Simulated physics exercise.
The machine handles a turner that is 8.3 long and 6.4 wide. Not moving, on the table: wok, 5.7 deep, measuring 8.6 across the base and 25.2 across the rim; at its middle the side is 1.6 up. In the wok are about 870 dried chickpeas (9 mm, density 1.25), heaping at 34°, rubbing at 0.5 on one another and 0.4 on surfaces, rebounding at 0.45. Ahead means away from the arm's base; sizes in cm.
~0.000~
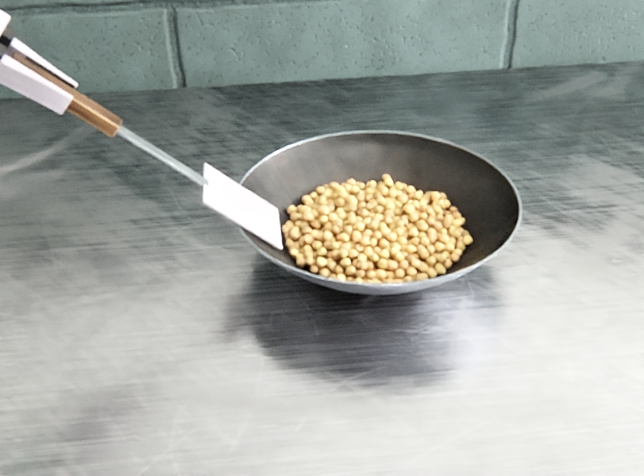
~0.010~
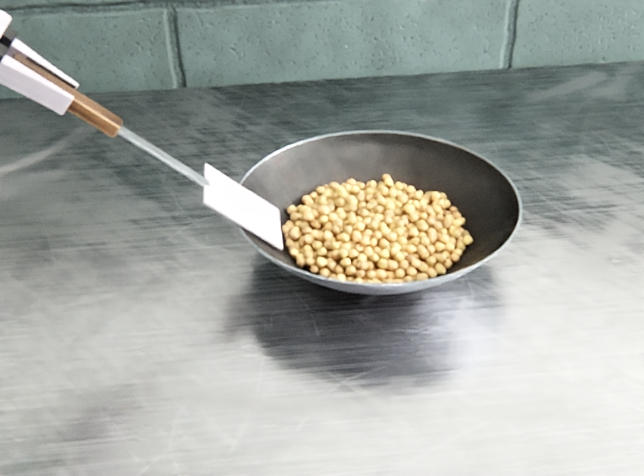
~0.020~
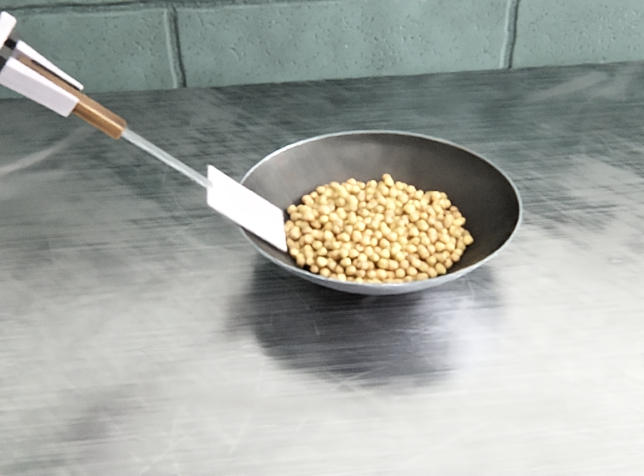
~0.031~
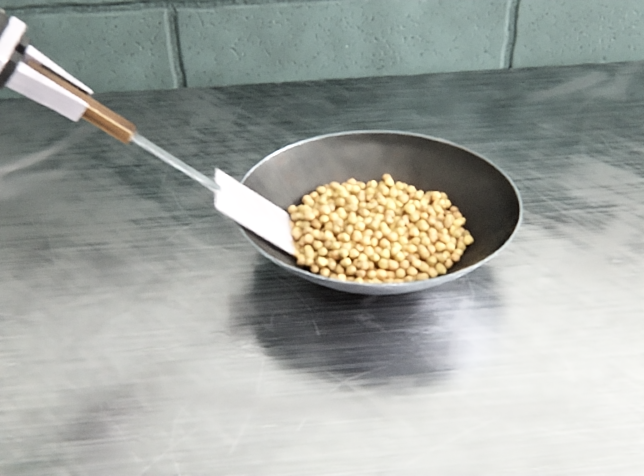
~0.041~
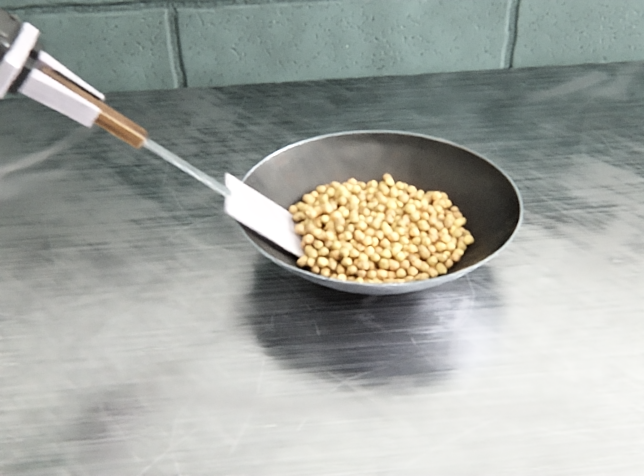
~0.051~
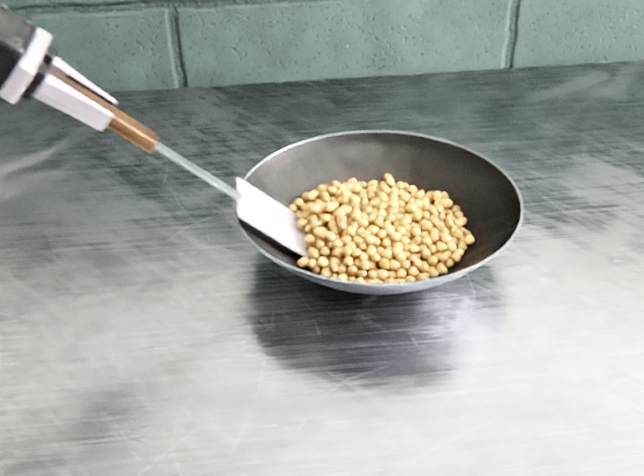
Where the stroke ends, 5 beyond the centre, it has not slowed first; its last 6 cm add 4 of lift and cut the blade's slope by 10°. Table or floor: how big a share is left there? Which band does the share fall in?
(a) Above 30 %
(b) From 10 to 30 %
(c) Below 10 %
Answer: C.
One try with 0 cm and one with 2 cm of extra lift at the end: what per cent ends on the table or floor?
You'd get some 0 per cent with the first setting and some 0 per cent with the second.
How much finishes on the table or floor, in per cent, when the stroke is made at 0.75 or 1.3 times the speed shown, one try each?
Around 0 per cent, then around 15 per cent, would end on the table or floor.
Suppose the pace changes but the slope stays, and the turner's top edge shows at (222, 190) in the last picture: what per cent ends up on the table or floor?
About 0 percent.
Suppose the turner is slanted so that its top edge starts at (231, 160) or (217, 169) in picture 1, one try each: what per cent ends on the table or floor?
Some 10 per cent, then some 5 per cent.
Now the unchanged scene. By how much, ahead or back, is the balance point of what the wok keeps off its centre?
It rests close to 3.5 centimetres ahead of centre.
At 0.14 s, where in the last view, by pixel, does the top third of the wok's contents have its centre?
Around (409, 210).
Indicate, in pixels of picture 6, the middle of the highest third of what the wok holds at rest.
Around (457, 205).
After 0.09 s, sloping 41°, highest piece 5 above the table; 869 in the wok.
After 0.14 s, sloping 37°, highest piece 6 above the table; 869 in the wok.
After 0.36 s, sloping 31°, highest piece 8 above the table; 820 in the wok, 32 on the table or floor, 17 on the blade or in flight.
After 1.41 s, sloping 31°, highest piece 6 above the table; 815 in the wok, 54 on the table or floor.
At rest, 815 in the wok, 54 on the table or floor. That is 6 % on the table or floor.
